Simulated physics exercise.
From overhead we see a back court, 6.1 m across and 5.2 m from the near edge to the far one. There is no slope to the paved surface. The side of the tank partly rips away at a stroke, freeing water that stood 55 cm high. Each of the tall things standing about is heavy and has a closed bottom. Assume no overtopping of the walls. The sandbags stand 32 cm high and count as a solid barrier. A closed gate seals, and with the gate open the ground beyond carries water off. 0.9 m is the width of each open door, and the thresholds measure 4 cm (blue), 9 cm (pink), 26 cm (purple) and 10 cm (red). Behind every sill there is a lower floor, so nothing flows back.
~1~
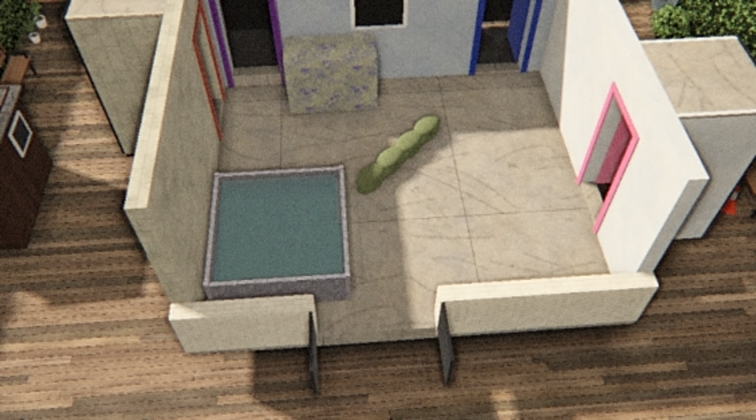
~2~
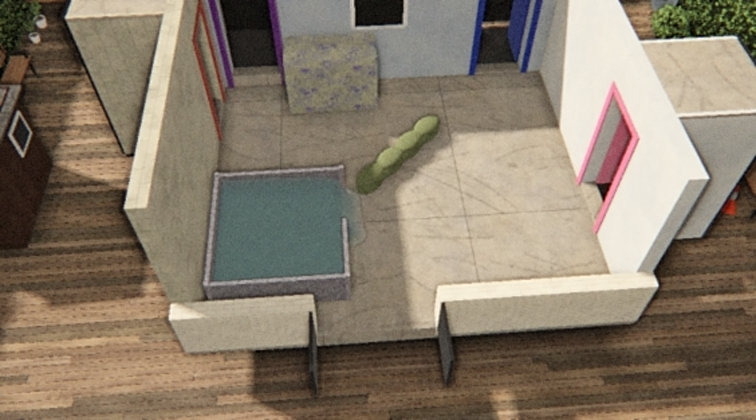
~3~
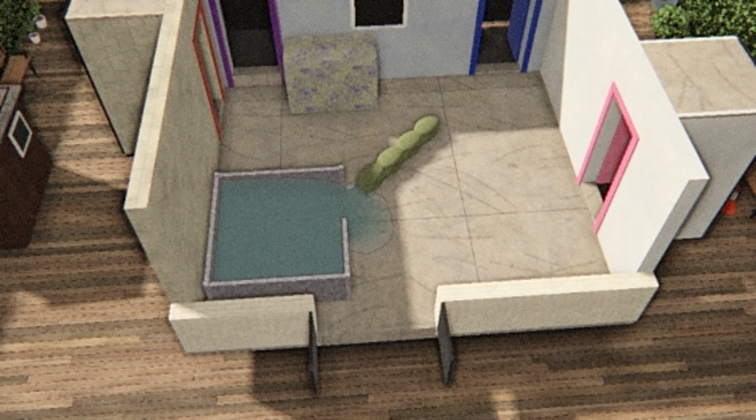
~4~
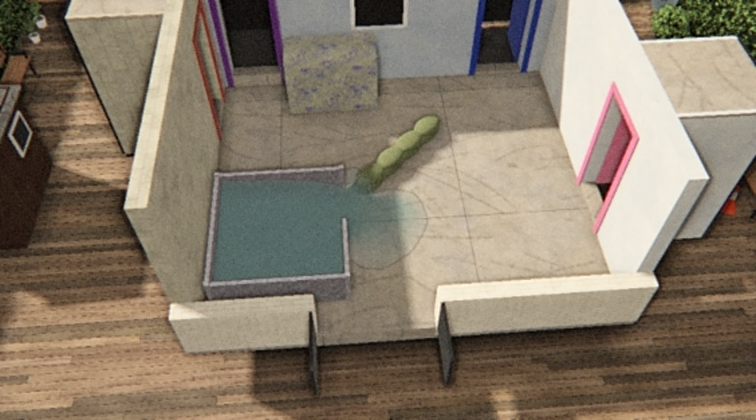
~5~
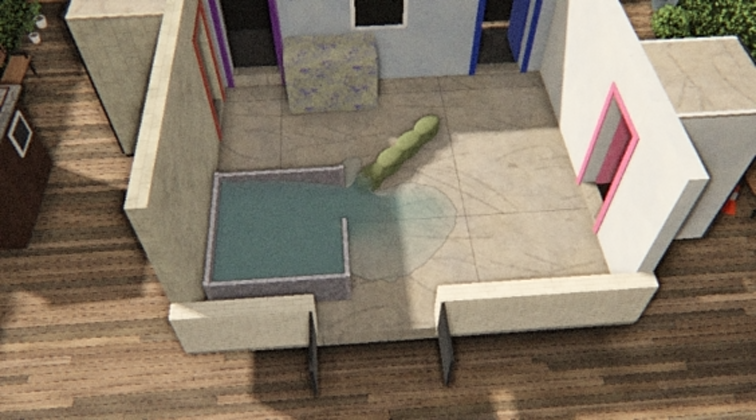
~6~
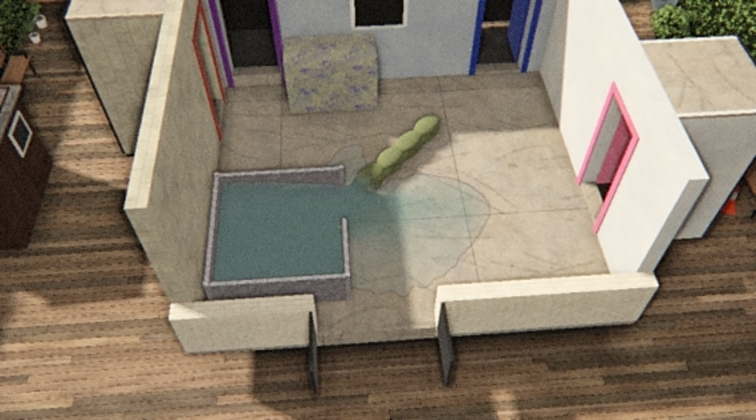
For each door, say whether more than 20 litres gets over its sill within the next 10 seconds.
In the end blue door: The total grows larger than the cap. Pink door: The total grows larger than the cap. Purple door: The total remains smaller than the cap. Red door: The total remains smaller than the cap.
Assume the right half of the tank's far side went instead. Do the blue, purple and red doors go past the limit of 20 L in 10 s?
Blue beyond, purple short, red beyond.
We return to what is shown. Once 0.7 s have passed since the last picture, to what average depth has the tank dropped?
I'd put the mean depth near 39 centimetres.
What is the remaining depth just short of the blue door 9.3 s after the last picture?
Close to 9.0 cm of depth.
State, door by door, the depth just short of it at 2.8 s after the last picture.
Door by door, in cm: Blue reads 6, pink reads 16, purple reads 1, red reads 4.
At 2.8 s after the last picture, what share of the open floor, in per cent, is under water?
Around 65 per cent.
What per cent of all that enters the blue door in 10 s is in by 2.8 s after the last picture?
Estimate: Around 0 per cent.
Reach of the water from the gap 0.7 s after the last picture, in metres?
That works out near 4.0 m.
Then, 0.7 s after the last picture water covers 40 % of the floor and is deepest (44 cm) near (357, 192); blue door not reached, pink door 8 cm at the sill, 0 L in, purple door not reached, red door not reached.
Then, 1.5 s after the last picture water covers 60 % of the floor and is deepest (34 cm) near (357, 192); blue door not reached, pink door 18 cm at the sill, 17 L in, purple door not reached, red door not reached.
Then, 2.8 s after the last picture water covers 65 % of the floor and is deepest (25 cm) near (357, 192); blue door 6 cm at the sill, 0 L in, pink door 16 cm at the sill, 57 L in, purple door not reached, red door 4 cm at the sill, 0 L in.
Then, 5.3 s after the last picture water covers 80 % of the floor and is deepest (16 cm) near (357, 192); blue door 12 cm at the sill, 33 L in, pink door 10 cm at the sill, 82 L in, purple door 3 cm at the sill, 0 L in, red door 3 cm at the sill, 0 L in.
Then, 9.3 s after the last picture water covers 95 % of the floor and is deepest (12 cm) near (377, 82); blue door 9 cm at the sill, 130 L in, pink door 7 cm at the sill, 83 L in, purple door 3 cm at the sill, 0 L in, red door 5 cm at the sill, 0 L in.
